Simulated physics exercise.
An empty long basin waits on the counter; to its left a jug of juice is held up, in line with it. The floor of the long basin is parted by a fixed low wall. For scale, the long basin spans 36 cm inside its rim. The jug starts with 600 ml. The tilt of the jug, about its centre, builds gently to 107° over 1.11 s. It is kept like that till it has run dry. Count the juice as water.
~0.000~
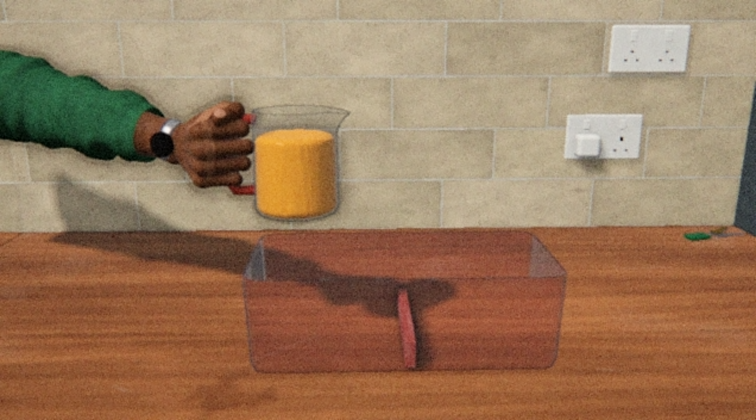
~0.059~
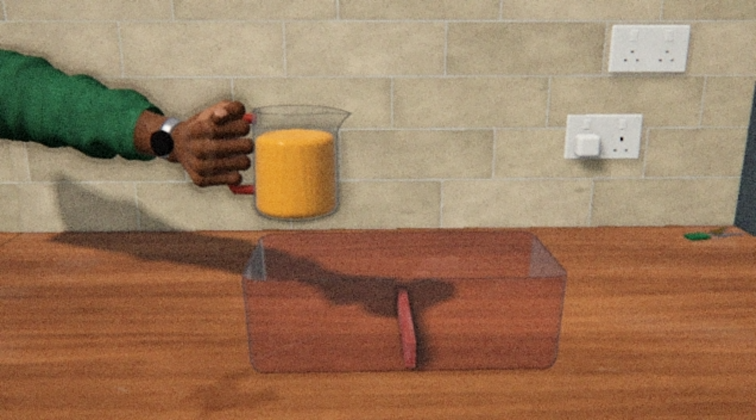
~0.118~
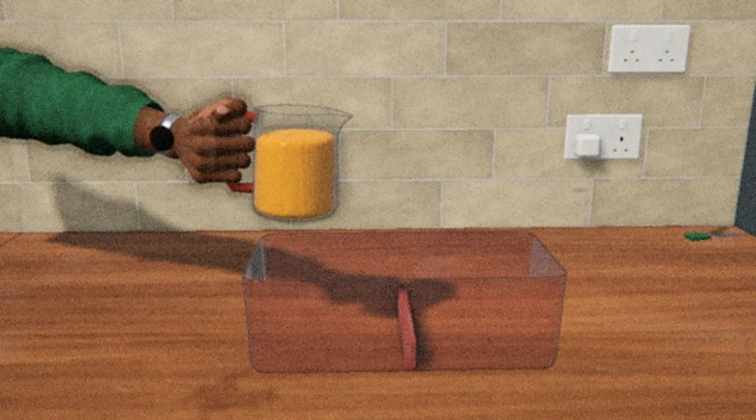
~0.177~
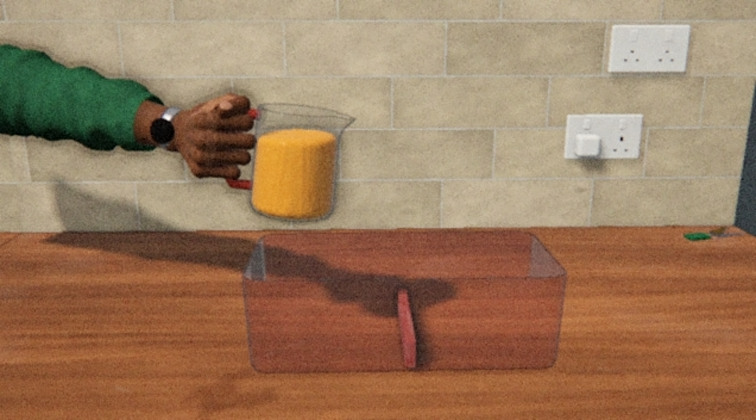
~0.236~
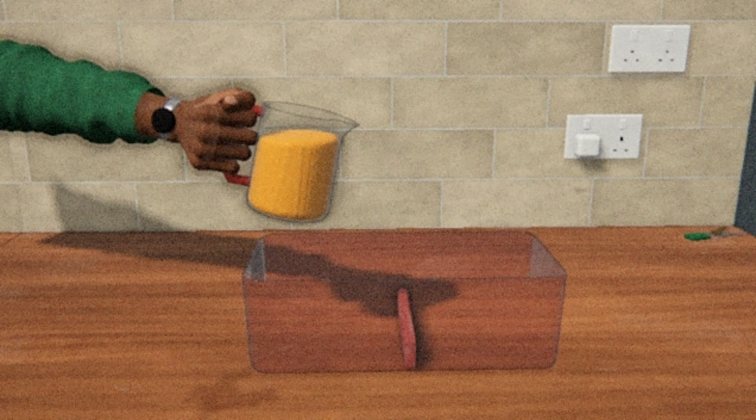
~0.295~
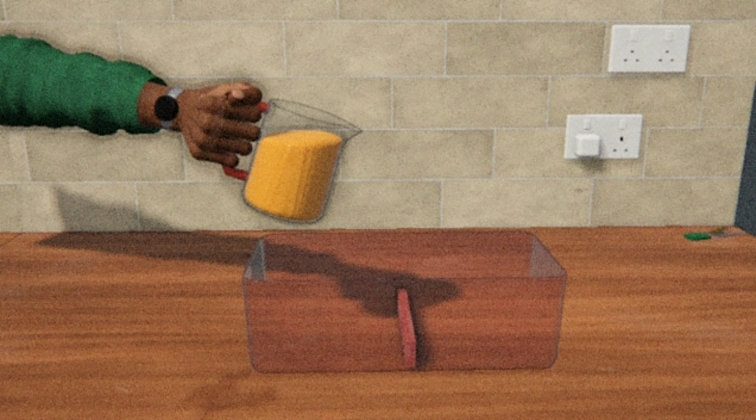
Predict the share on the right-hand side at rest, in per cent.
Roughly 50 per cent is past the wall.
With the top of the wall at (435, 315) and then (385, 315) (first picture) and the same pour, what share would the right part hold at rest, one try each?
First 10, then 85 per cent.
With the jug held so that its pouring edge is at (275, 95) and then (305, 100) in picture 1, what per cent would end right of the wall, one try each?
First 10, then 10 per cent.
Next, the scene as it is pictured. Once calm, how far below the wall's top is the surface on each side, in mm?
Some 24 mm on the left and 22 mm on the right.
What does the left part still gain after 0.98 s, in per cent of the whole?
Some 32 per cent.
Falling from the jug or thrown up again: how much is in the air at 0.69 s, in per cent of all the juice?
About 12 per cent.
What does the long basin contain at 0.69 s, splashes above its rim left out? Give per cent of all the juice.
Near 4 in a hundred.
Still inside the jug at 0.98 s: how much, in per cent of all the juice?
About 28 per cent.
After 0.69 s the tilt is 73° and 84 per cent is still to pour, 1 is left of the wall and 3 right of it.
After 0.98 s the tilt is 103° and 28 per cent is still to pour, 19 is left of the wall and 38 right of it.
After 1.28 s the tilt is 107° and 3 per cent is still to pour, 46 is left of the wall and 49 right of it.
After 1.61 s the tilt is 107° and 0 per cent is still to pour, 50 is left of the wall and 50 right of it.
In the end 50 per cent lies left of the wall, 50 right of it and 1 outside.
